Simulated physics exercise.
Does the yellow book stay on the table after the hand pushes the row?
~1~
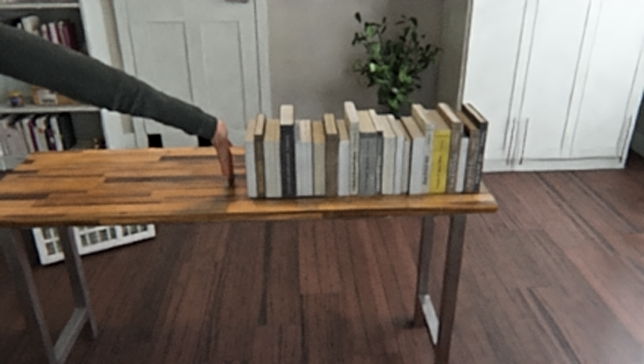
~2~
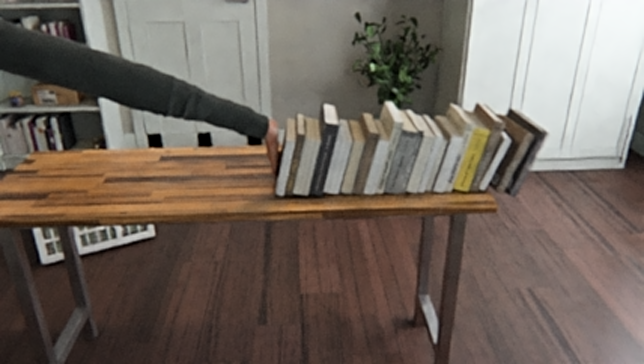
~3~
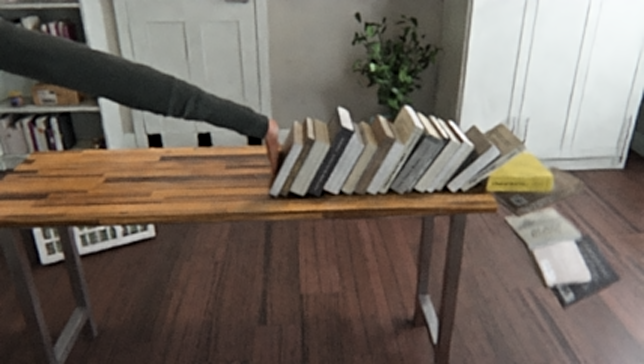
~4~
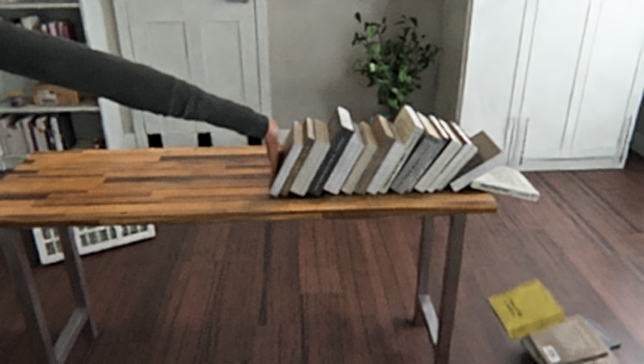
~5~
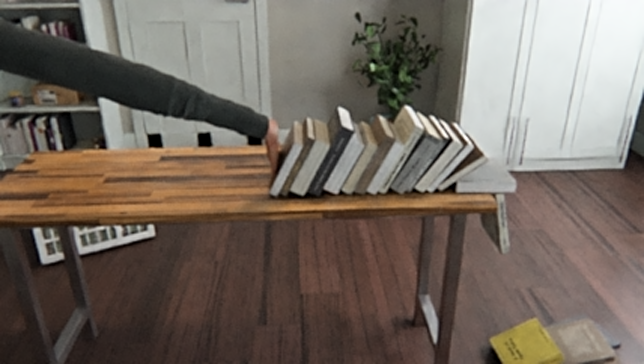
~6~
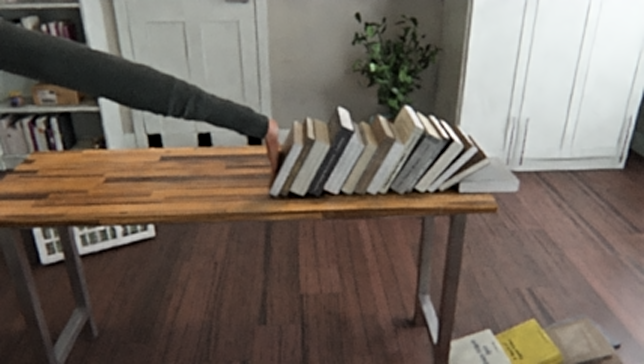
No, the yellow book goes over the right end of the table and ends up lying on the floor.
